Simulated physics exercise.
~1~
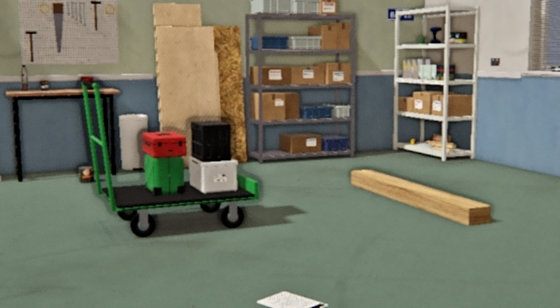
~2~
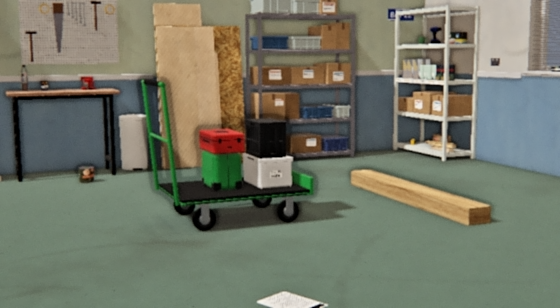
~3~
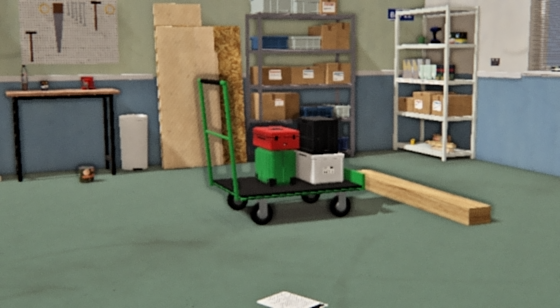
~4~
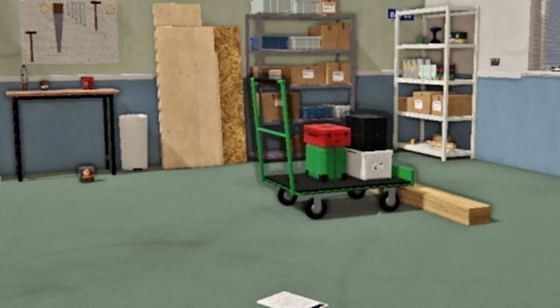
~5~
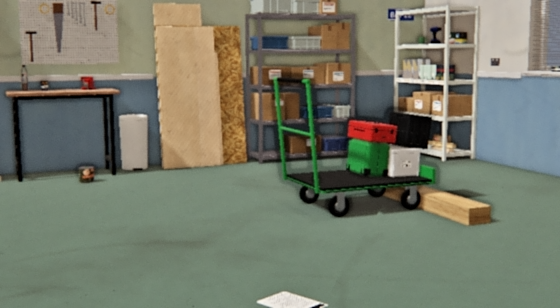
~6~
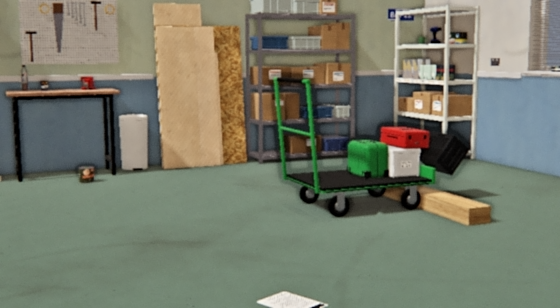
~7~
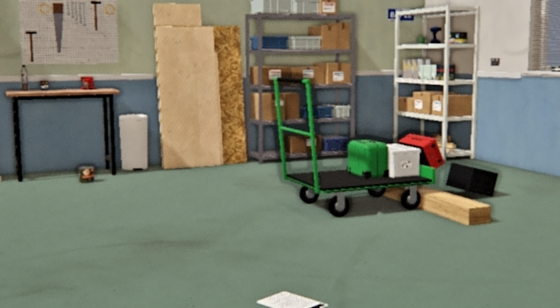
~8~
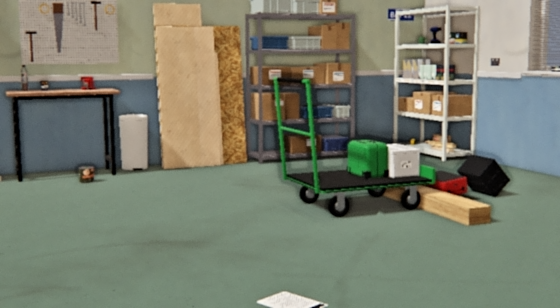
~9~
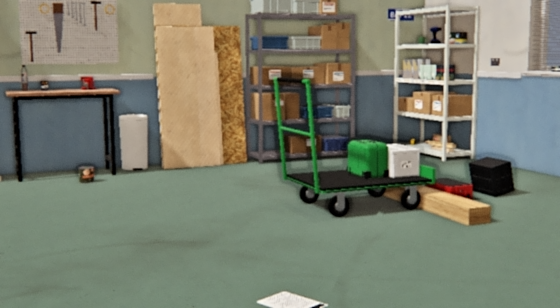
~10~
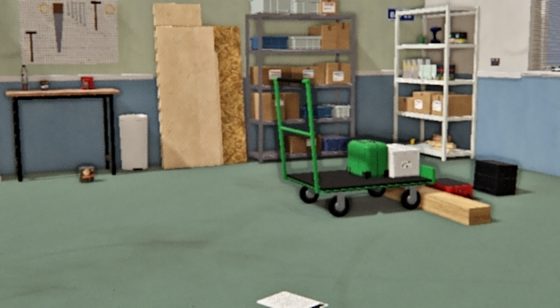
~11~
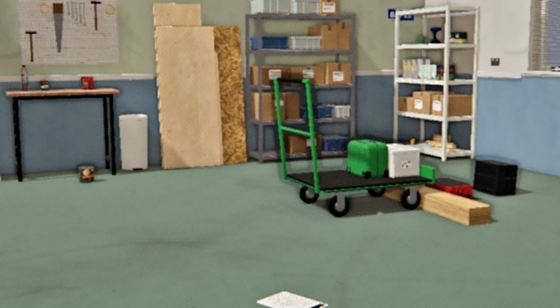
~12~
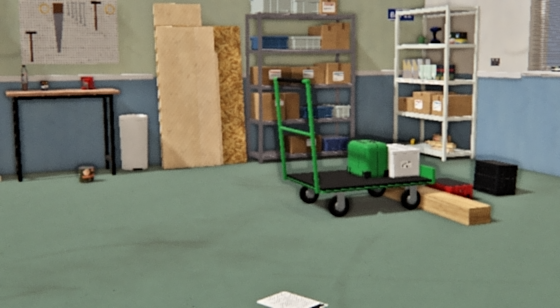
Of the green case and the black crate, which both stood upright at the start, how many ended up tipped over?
Just one ended up tipped over, the black crate, which tumbled off the front of the trolley onto the floor. The green case stayed upright on the trolley.
A green trolley carrying a red toolbox, a black crate, a green case and a white tote rolled right and stopped at a wooden beam. The crate and toolbox tumbled over the front onto the floor, while the case and tote stayed aboard.
